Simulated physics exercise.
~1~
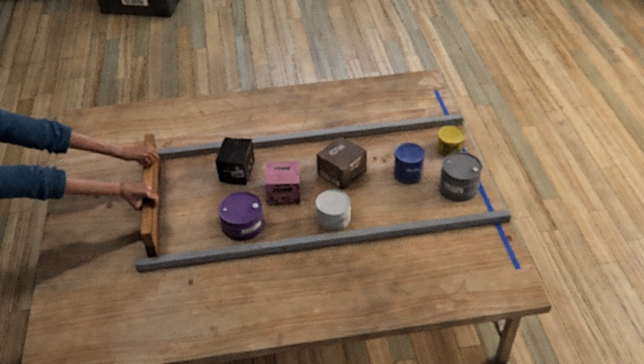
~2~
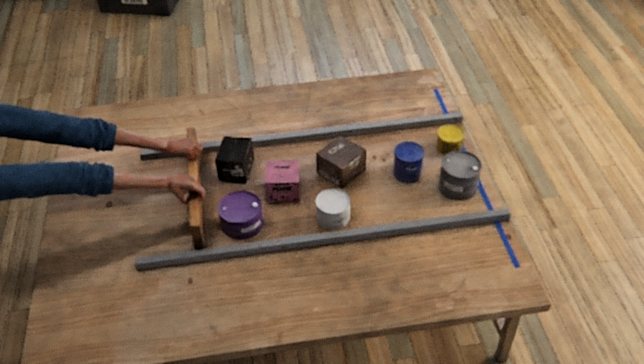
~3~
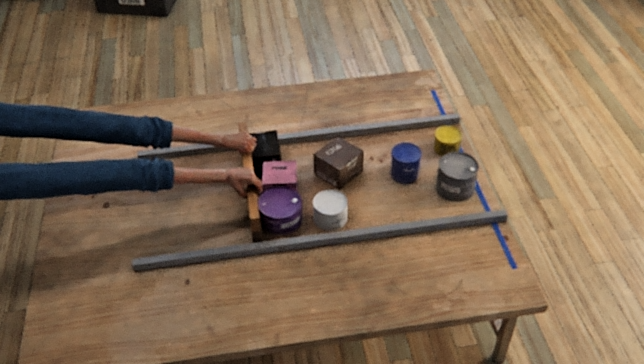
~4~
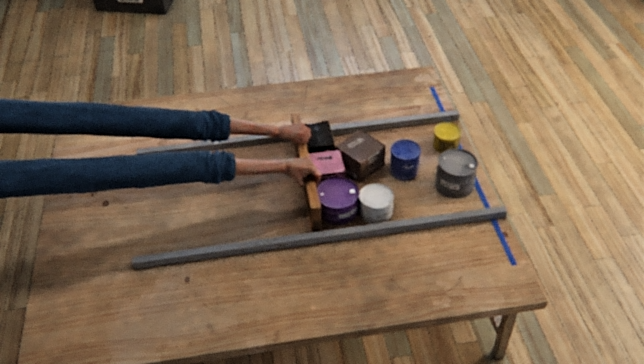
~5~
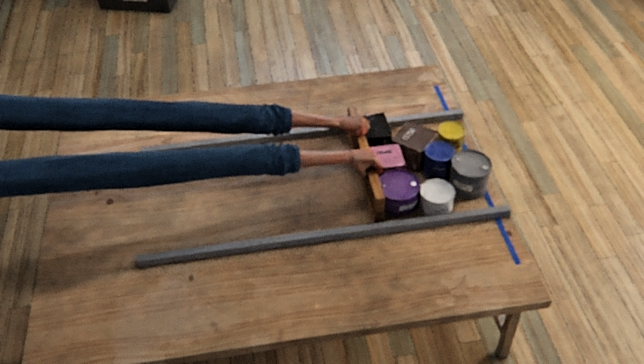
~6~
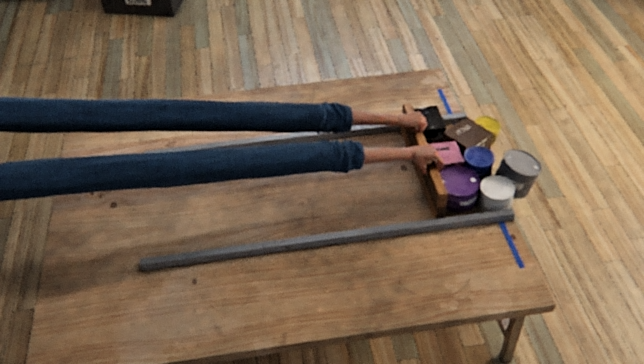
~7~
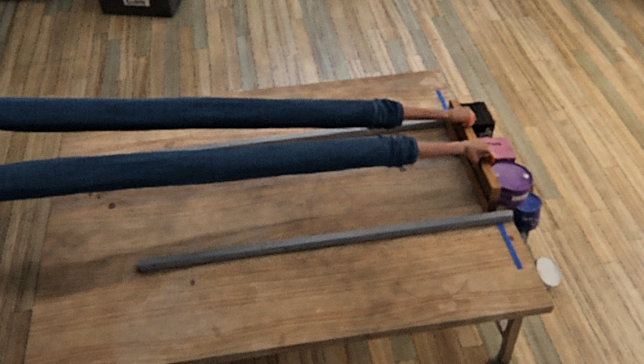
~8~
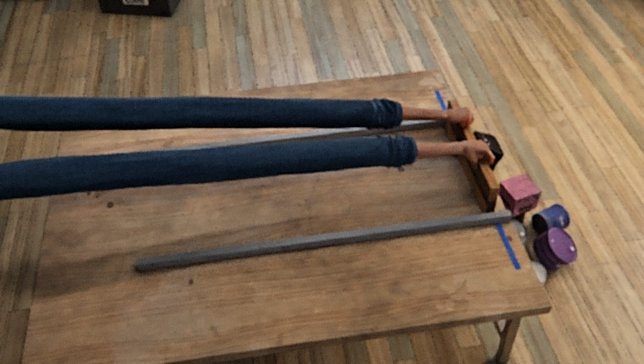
Two hands slid a wooden plank rightward between two grey rails on a low table, gathering tubs and boxes into a bunch and pushing them past the blue tape until, with the plank stopped there, all eight had gone over the right-hand end.
